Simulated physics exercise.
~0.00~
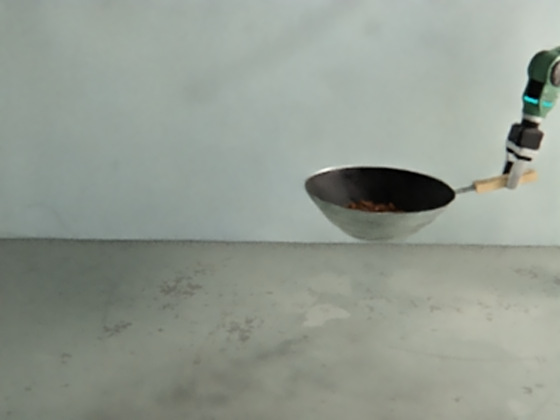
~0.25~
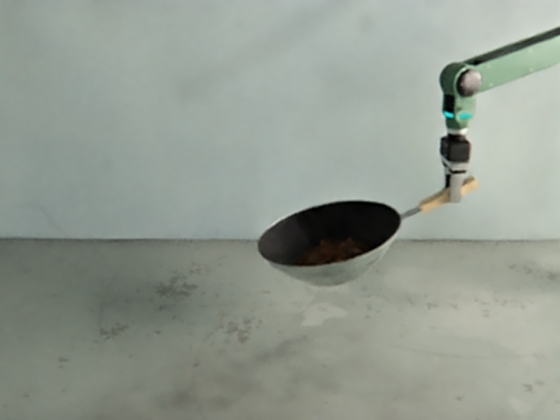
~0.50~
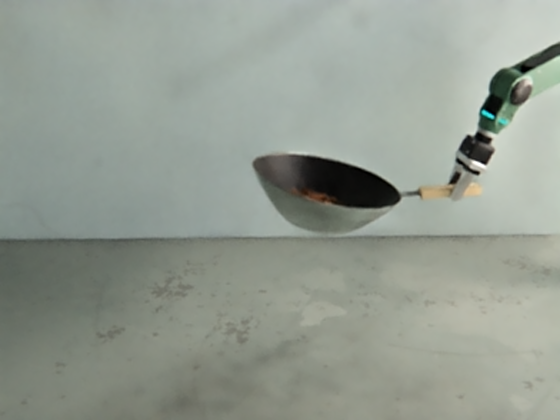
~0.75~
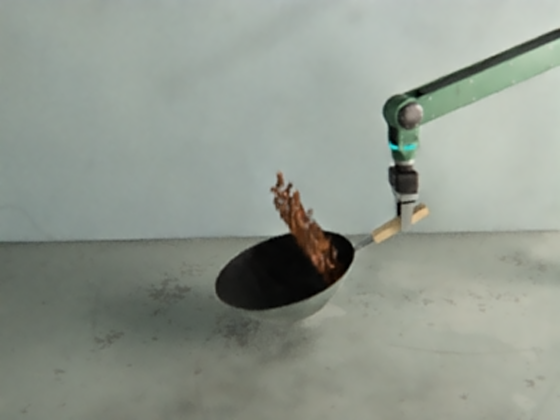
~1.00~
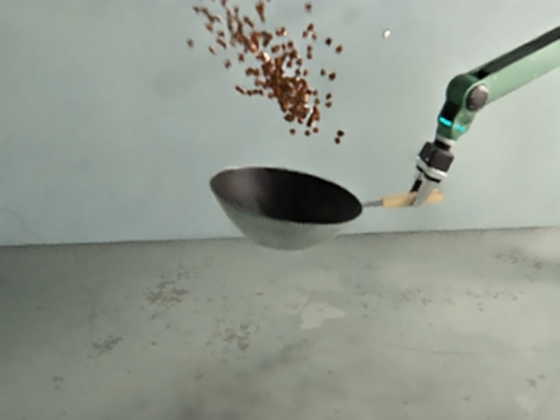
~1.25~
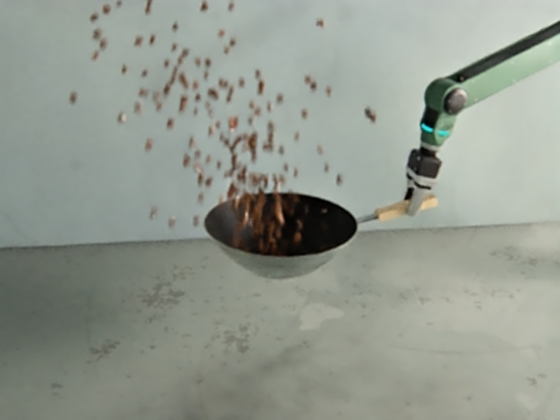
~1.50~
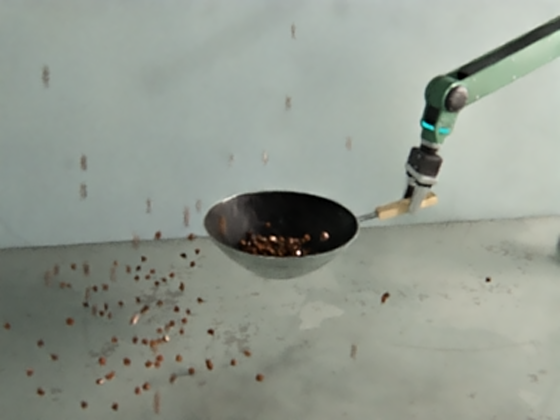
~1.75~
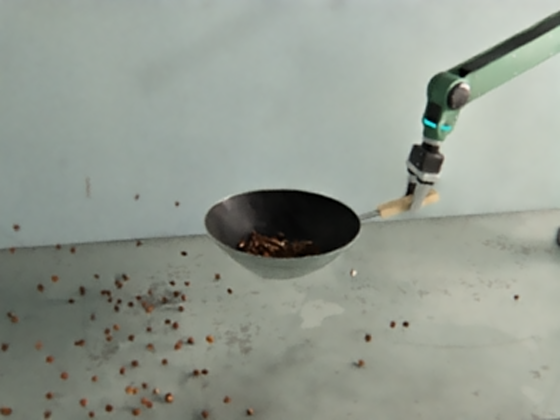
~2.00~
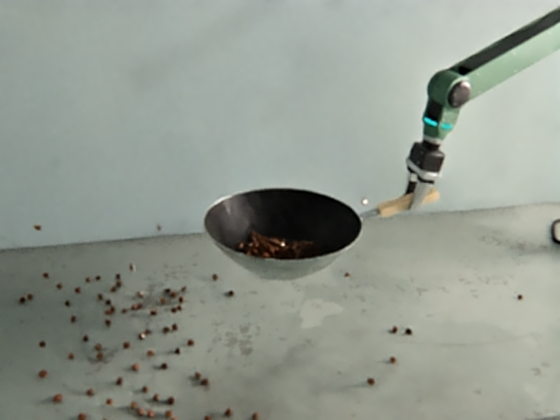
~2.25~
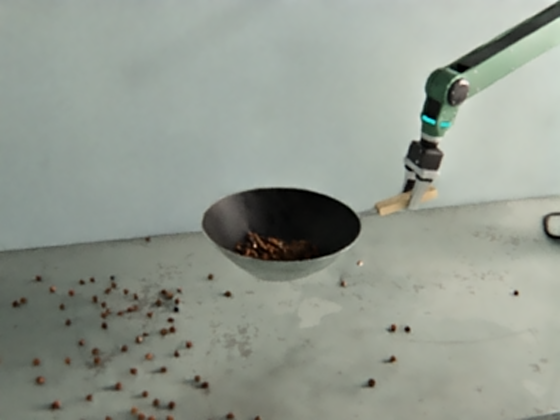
A green robot arm holds a dark wok by its wooden handle above a grey surface, with a heap of small brown pellets inside. The arm swings the wok left and down, lifts it, then dips it again with the far side tipped low, and the pellets start sliding up out of it. As the wok jerks upward and tilts back, they fly high and scatter. The wok levels and some pellets drop back in, while many others rain past it. The wok hangs still, holding a small pile, with pellets strewn across the surface, mostly at left.
